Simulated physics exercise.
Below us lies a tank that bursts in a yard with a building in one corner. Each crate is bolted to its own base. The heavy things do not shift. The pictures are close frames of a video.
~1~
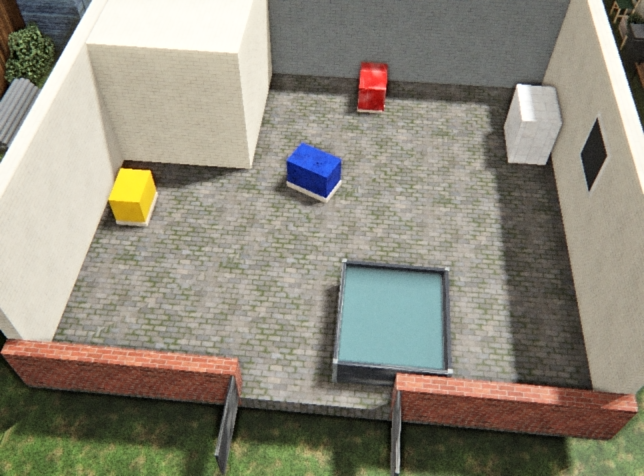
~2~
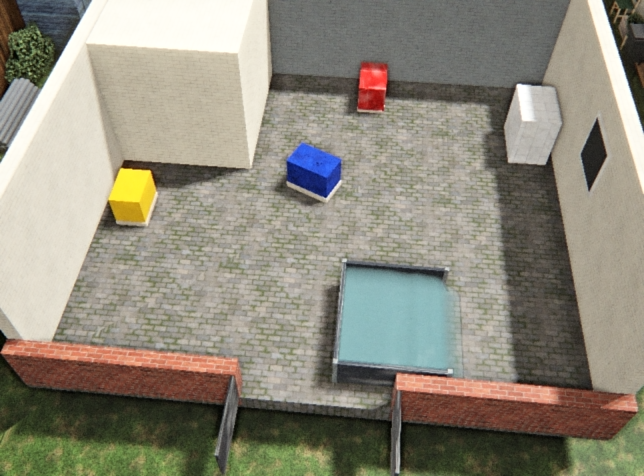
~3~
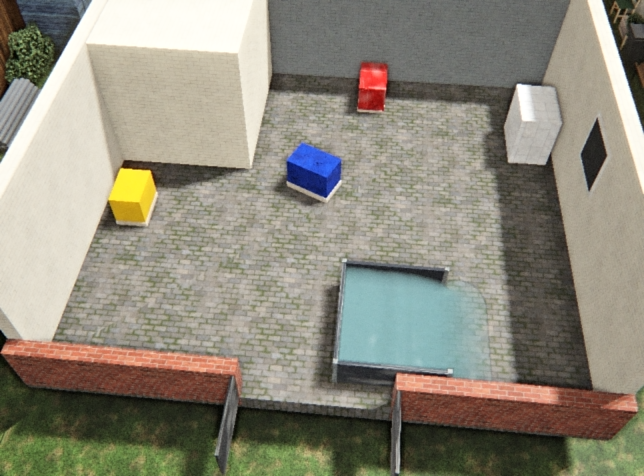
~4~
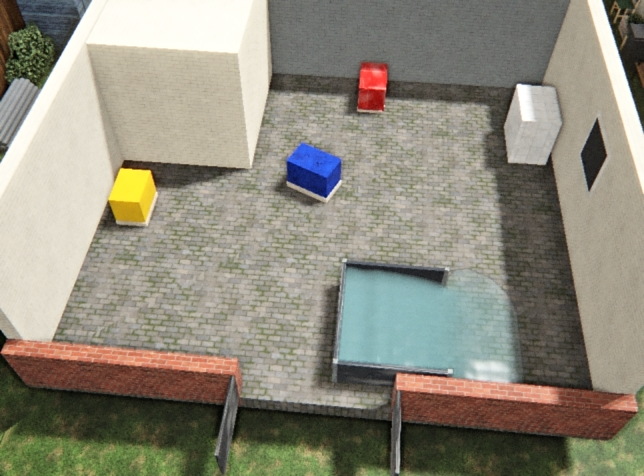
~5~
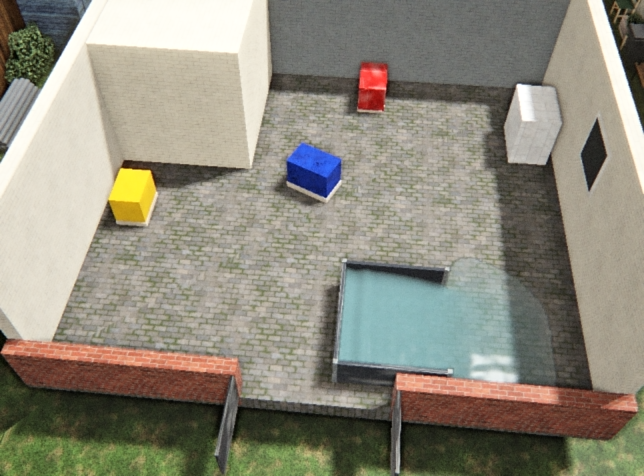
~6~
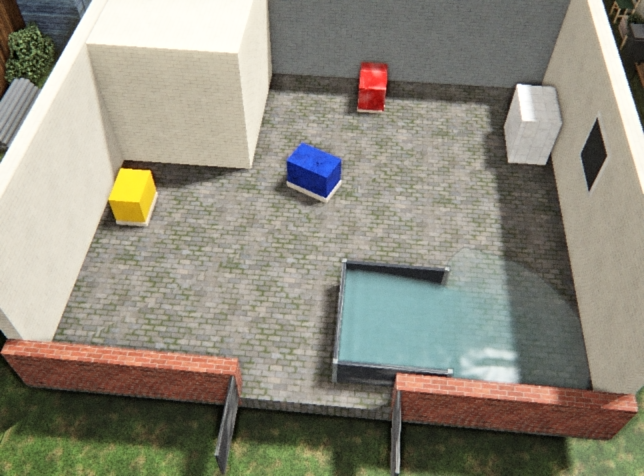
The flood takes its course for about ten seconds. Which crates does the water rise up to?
One by one: The red crate is soaked; the blue crate keeps dry; the yellow crate keeps dry.
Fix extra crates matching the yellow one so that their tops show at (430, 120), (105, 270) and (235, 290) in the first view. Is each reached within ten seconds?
One after the other: Takes water, is spared, is spared.
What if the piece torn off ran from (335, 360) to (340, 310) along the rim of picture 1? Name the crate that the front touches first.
That is the yellow crate.
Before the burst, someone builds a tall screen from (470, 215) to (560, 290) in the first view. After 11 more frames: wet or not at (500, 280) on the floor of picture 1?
There: Flooded.
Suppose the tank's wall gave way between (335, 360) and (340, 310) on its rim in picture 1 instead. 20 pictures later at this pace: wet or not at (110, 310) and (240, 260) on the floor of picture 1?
One after the other: Awash, under water.
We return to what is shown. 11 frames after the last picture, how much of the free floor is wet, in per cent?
About 15 per cent.
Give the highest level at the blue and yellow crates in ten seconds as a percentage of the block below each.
Near 30 and 0 in a hundred.
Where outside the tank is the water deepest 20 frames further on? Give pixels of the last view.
Close to (530, 168).
A moment on, water covers 15 % of the floor; the red crate not reached, the blue crate not reached, the yellow crate not reached.
Next, water covers 15 % of the floor; the red crate not reached, the blue crate not reached, the yellow crate not reached.
Then, water covers 25 % of the floor; the red crate not reached, the blue crate not reached, the yellow crate not reached.
Later, water covers 50 % of the floor; the red crate water round its plinth, the blue crate water round its plinth, the yellow crate not reached.
In the end, water covers 55 % of the floor; the red crate was topped, the blue crate stayed above the water, the yellow crate stayed above the water.
